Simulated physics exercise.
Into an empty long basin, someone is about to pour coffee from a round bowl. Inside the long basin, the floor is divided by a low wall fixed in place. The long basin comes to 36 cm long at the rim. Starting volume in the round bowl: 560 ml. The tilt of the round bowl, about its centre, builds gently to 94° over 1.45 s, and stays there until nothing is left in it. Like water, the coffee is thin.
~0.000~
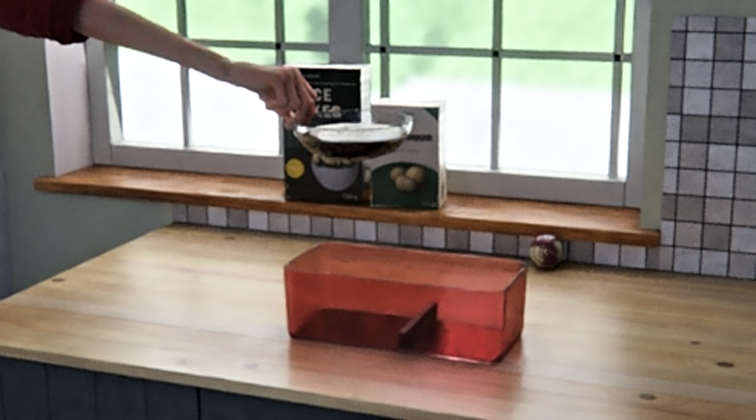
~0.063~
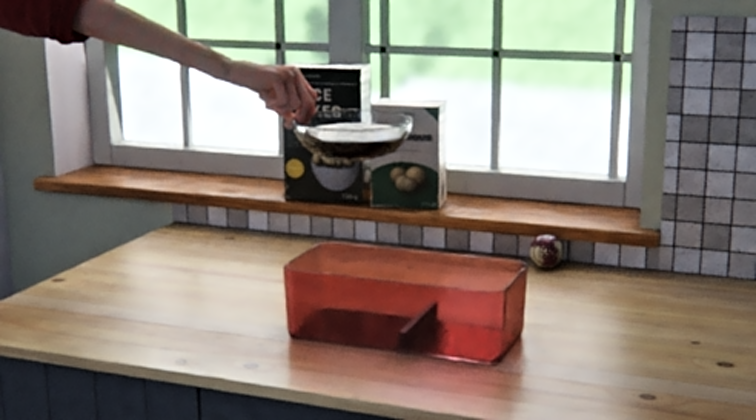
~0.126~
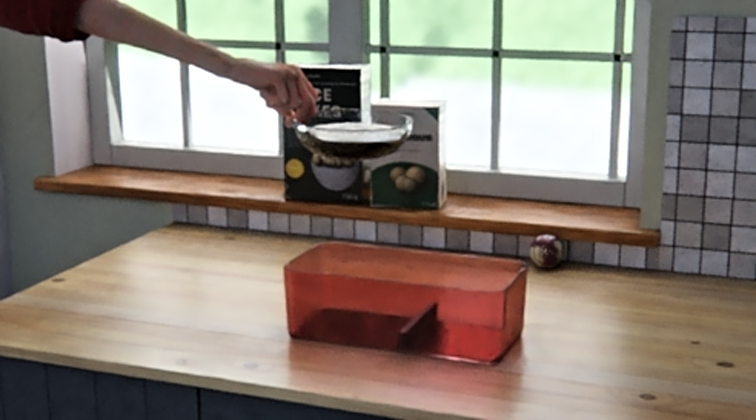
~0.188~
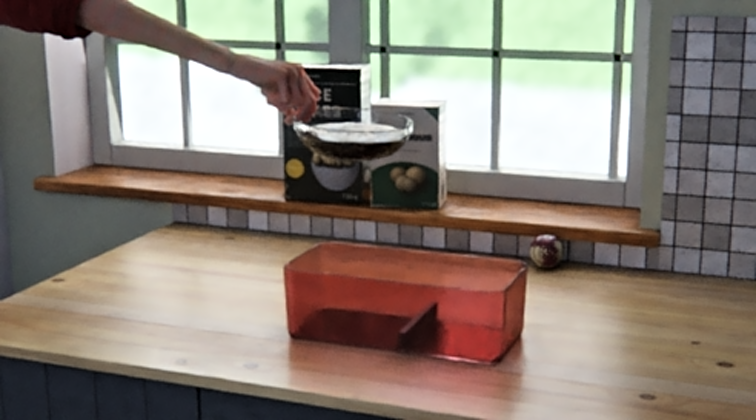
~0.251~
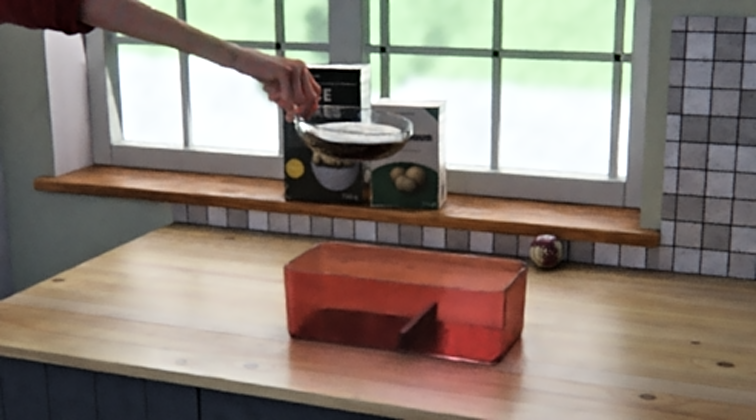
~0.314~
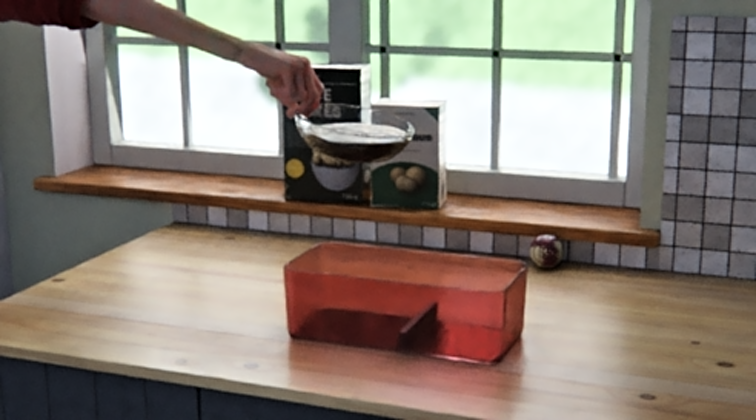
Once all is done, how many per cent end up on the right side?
Roughly 81 percent ends up on the right side.
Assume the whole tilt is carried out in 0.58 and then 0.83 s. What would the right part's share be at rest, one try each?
Try 1: Approx. 65 %; try 2: Approx. 70 %.
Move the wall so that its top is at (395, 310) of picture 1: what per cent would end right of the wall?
Then roughly 90 per cent would end up there.
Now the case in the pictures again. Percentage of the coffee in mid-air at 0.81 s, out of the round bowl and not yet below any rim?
Close to 40 in a hundred.
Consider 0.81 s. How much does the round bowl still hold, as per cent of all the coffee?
Roughly 40 percent.
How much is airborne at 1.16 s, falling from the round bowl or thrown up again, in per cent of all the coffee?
Estimate: About 8 in a hundred.
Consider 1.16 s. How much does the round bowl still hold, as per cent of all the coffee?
I'd estimate some 2 per cent.
Then, 0.81 s in, the tilt is 55° and 40 per cent is still to pour, 1 is left of the wall and 18 right of it.
Then, 1.16 s in, the tilt is 85° and 2 per cent is still to pour, 10 is left of the wall and 79 right of it.
Then, 1.54 s in, the tilt is 94° and 0 per cent is still to pour, 17 is left of the wall and 82 right of it.
Then, 1.95 s in, the tilt is 94° and 0 per cent is still to pour, 18 is left of the wall and 81 right of it.
Finally, 18 per cent lies left of the wall, 81 right of it and 1 outside.
